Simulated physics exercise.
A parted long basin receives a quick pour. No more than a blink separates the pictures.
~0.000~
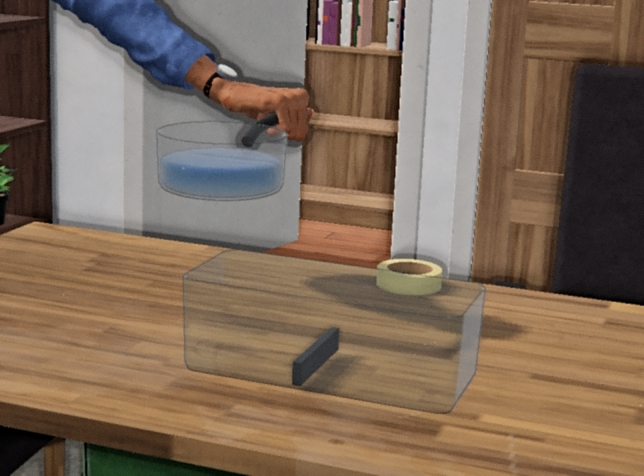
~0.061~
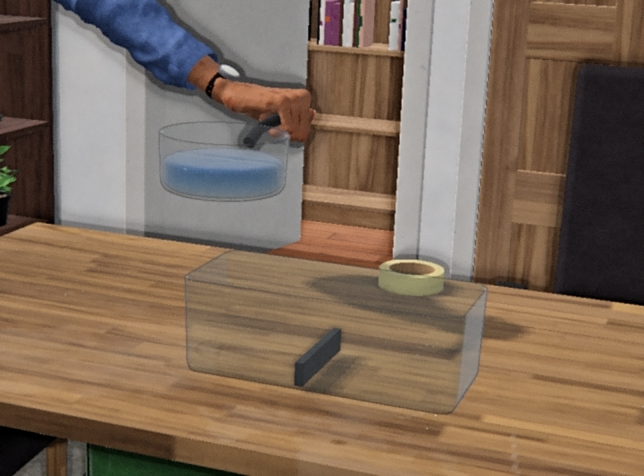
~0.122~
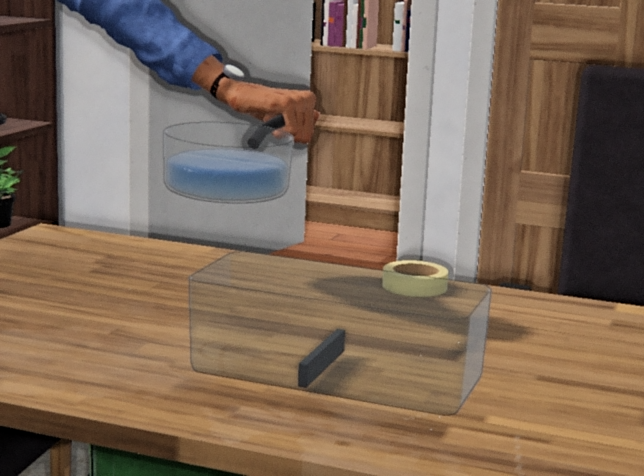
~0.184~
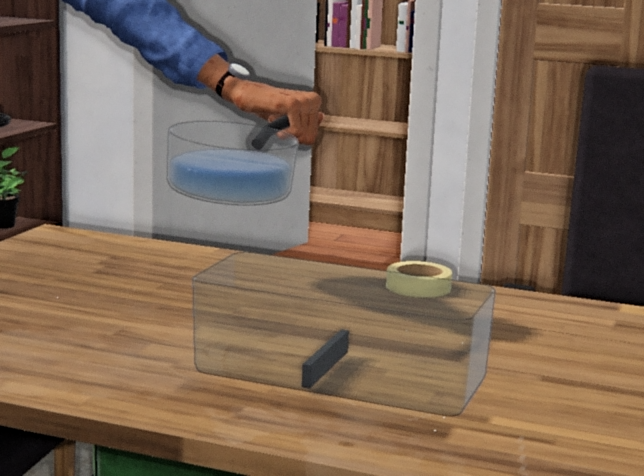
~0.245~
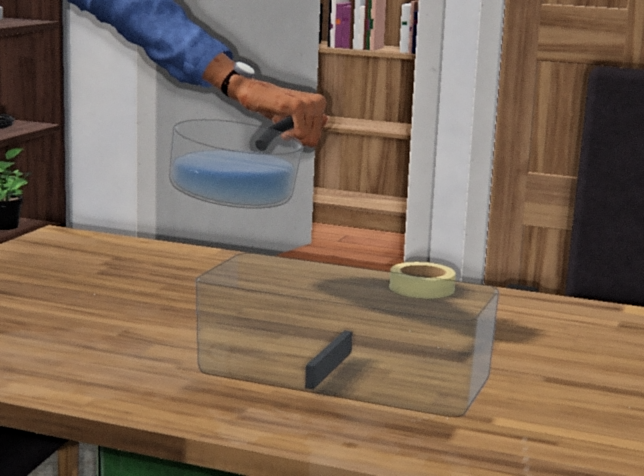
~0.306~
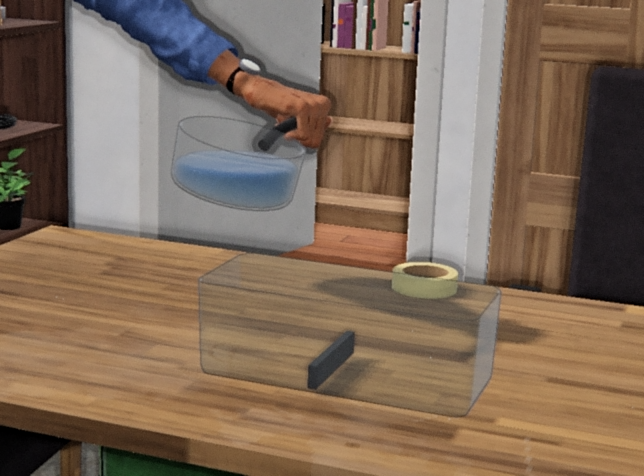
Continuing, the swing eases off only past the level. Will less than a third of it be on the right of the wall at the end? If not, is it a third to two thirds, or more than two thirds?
No, a third to two thirds.
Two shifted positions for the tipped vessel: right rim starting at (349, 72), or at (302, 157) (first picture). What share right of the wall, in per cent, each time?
First place gives some 90 %, second place some 60 %.
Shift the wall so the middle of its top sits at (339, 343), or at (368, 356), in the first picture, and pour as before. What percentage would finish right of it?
With the first placement it is 5 %, with the second 15 %.
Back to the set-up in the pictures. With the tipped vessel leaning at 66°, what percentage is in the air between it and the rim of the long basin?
I'd put it at roughly 30 percent of it.
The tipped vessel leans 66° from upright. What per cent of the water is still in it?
About 55 %.
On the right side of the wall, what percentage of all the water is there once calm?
Near 45 %.
By 0.81 s the tilt is 66° and 57 per cent is still to pour, 5 is left of the wall and 8 right of it.
By 1.18 s the tilt is 104° and 7 per cent is still to pour, 46 is left of the wall and 39 right of it.
By 1.56 s the tilt is 116° and 0 per cent is still to pour, 57 is left of the wall and 42 right of it.
By 1.98 s the tilt is 116° and 0 per cent is still to pour, 57 is left of the wall and 43 right of it.
At rest 57 per cent lies left of the wall, 43 right of it and 1 outside.
